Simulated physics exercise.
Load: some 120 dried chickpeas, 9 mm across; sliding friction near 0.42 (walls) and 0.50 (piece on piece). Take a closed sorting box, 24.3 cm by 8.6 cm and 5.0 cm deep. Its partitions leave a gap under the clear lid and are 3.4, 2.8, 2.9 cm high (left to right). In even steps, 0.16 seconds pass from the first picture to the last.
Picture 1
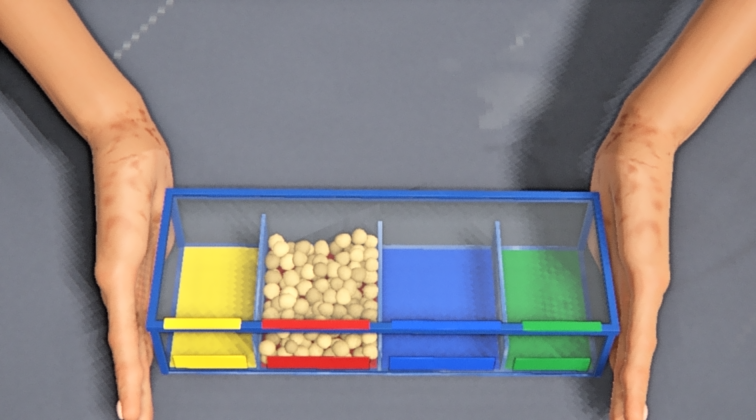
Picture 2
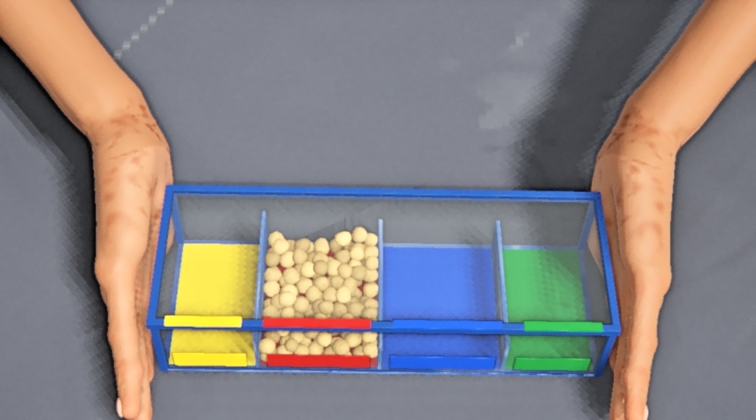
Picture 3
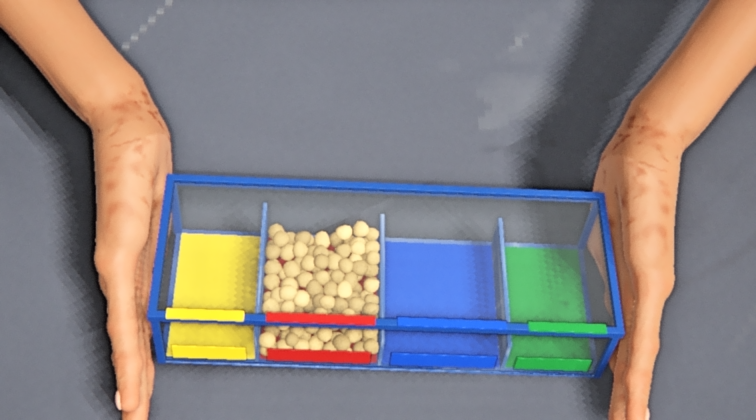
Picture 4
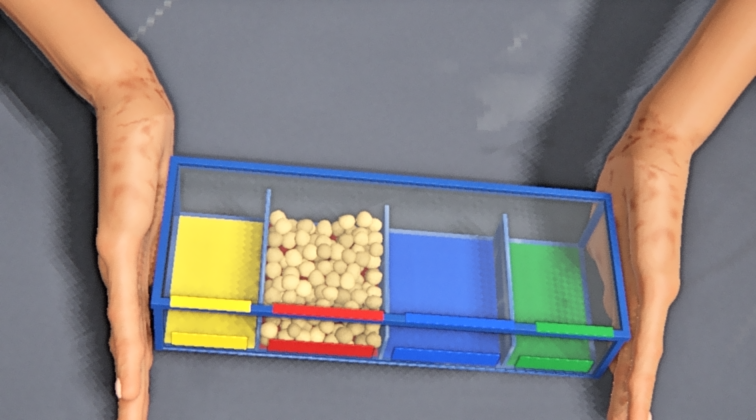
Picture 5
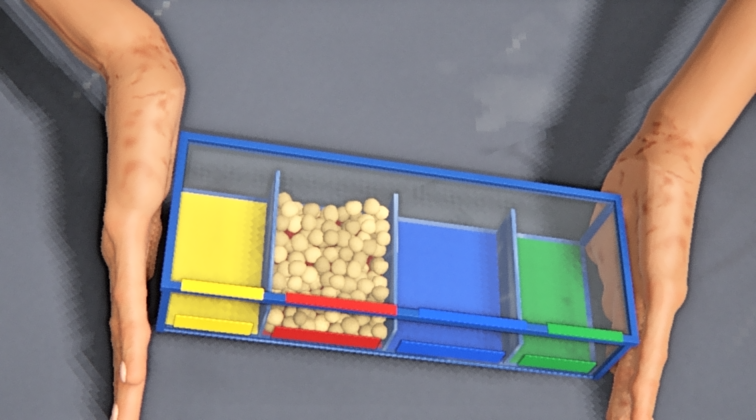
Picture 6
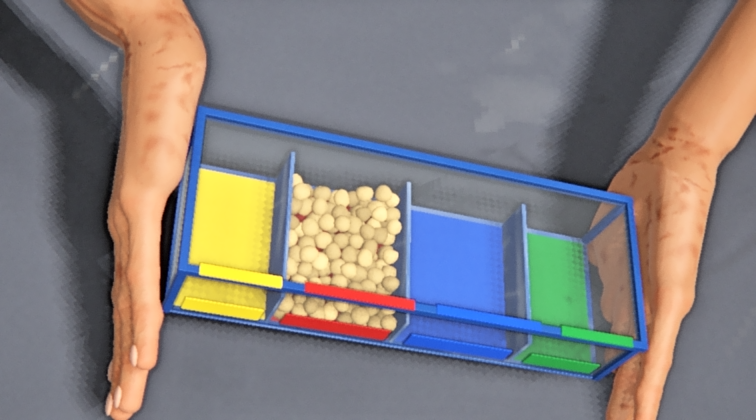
On a dark grey surface, two hands hold a clear, blue-edged box with yellow, red, blue and green compartments, pale round pieces heaped in the red one. The box starts level, then the hands tilt it gradually, its left side rising and right side lowering slightly, while the pieces stay in the red compartment.
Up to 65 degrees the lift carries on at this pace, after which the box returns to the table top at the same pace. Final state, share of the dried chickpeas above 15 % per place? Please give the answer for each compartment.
Red compartment Y, blue compartment Y, green compartment N, yellow compartment N.
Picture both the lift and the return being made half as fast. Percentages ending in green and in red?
My answer: Green gets 5 %, while red gets 90 %.
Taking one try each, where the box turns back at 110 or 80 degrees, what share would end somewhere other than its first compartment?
Some 85 and some 65 per cent, respectively.
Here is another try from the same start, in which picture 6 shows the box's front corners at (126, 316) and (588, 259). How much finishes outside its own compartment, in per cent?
It would be near 5 per cent.
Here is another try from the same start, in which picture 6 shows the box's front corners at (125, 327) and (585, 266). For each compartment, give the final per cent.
Per cent by compartment: Red 95, blue 0, green 0, yellow 5.
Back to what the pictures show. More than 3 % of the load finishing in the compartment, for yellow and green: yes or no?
Yellow: False; green: True.
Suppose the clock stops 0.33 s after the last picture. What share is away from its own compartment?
Roughly 10 in a hundred.
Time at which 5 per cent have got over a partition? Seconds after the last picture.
Around 0.30 seconds.
Then, 0.33 s after the last picture, tilt 63 degrees; red 90 %, blue 10 %.
Then, 0.55 s after the last picture, tilt 24 degrees; red 65 %, blue 30 %, green 10 %.
Then, 0.88 s after the last picture, tilt 0 degrees; red 65 %, blue 30 %, green 10 %.
In the end, red 65 %, blue 30 %, green 10 %, yellow 0 %.
